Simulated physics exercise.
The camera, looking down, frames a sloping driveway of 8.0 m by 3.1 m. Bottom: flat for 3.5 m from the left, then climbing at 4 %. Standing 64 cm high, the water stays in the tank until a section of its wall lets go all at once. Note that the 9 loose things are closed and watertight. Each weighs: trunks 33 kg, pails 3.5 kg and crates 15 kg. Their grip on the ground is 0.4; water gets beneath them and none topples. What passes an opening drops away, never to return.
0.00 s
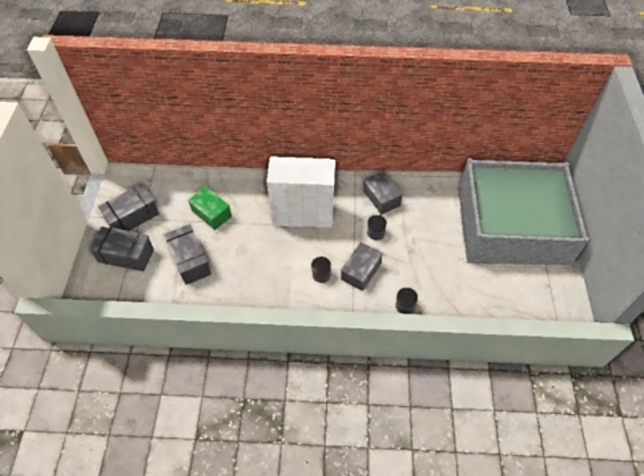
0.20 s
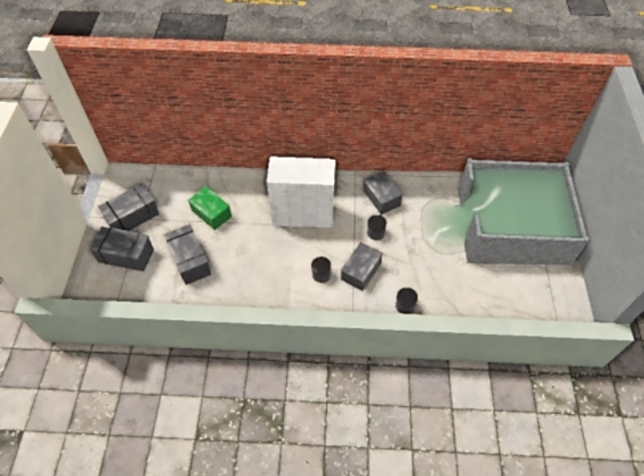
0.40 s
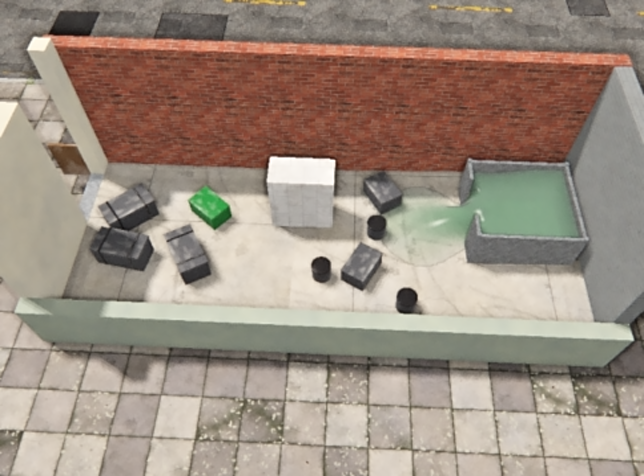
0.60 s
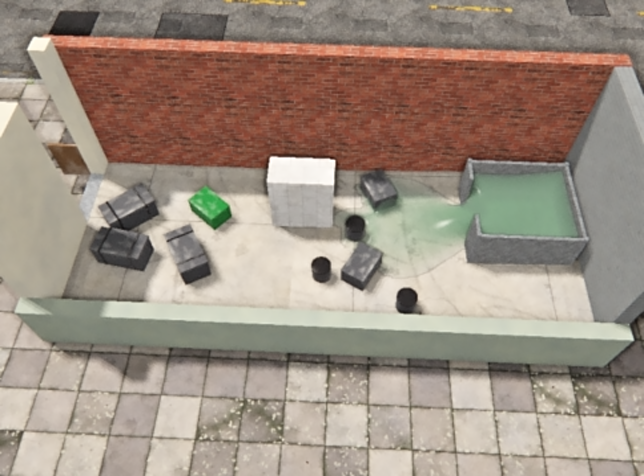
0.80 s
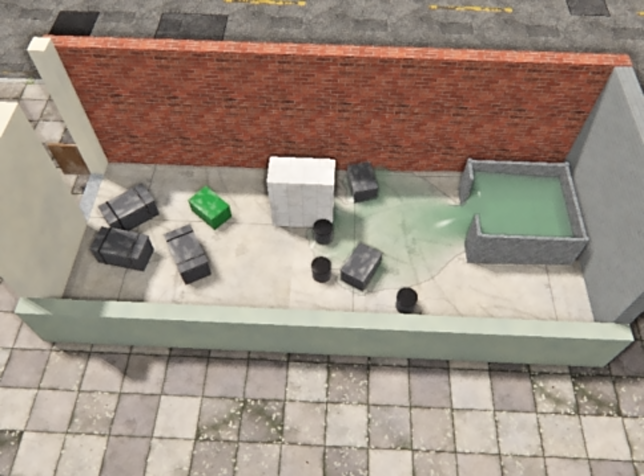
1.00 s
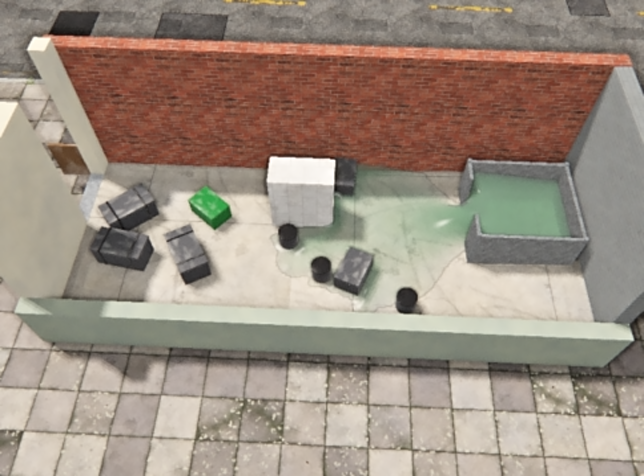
In a walled paved yard, green water pours from a gap in the gray tank at right and spreads leftward, pushing a dark crate and a black pail toward the white block, then nudging another crate, while the green crate stays still.
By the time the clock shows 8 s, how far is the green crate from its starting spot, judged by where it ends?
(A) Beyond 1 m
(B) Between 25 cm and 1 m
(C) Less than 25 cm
(B) Between 25 cm and 1 m.
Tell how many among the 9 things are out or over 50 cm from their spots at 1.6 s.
4 in all.
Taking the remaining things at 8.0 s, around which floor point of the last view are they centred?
Mean position approx. (200, 233).
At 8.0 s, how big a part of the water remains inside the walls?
Still held: Near 84 %.
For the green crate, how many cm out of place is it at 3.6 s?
Roughly 100 centimetres by that point.
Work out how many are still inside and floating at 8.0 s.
The number is 4.
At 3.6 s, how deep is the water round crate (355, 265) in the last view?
About 13 cm.
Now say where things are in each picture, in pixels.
The green crate at (209, 202) rests on the ground; 2.1 m2 under water; 0 of 9 have shifted, in the first picture.
The green crate at (209, 202), on the bottom; water covers 2.8 m2; 0 of 9 have shifted, in the second picture.
The green crate at (209, 202) rests on the ground; 3.8 m2 under water; 0 of 9 have shifted, in the third picture.
The green crate at (209, 202) rests on the ground; water covers 4.8 m2; 2 of 9 have shifted, in the fourth picture.
The green crate at (209, 202) rests on the ground; 6.2 m2 under water; 2 of 9 have shifted, in the fifth picture.
The green crate at (209, 202), on the bottom; 7.6 m2 under water; 3 of 9 have shifted, in the sixth picture.
After 1.6 s the green crate is near (209, 202), 0.0 m from its start, aground; 0 of 9 are out; 0 afloat.
After 3.6 s the green crate is near (147, 232), 1.1 m from its start, afloat; 1 of 9 are out; 5 afloat.
After 5.6 s the green crate is near (181, 209), 0.5 m from its start, afloat; 2 of 9 are out; 6 afloat.
After 8.0 s the green crate is near (252, 191), 0.7 m from its start, afloat; 3 of 9 are out; 4 afloat.
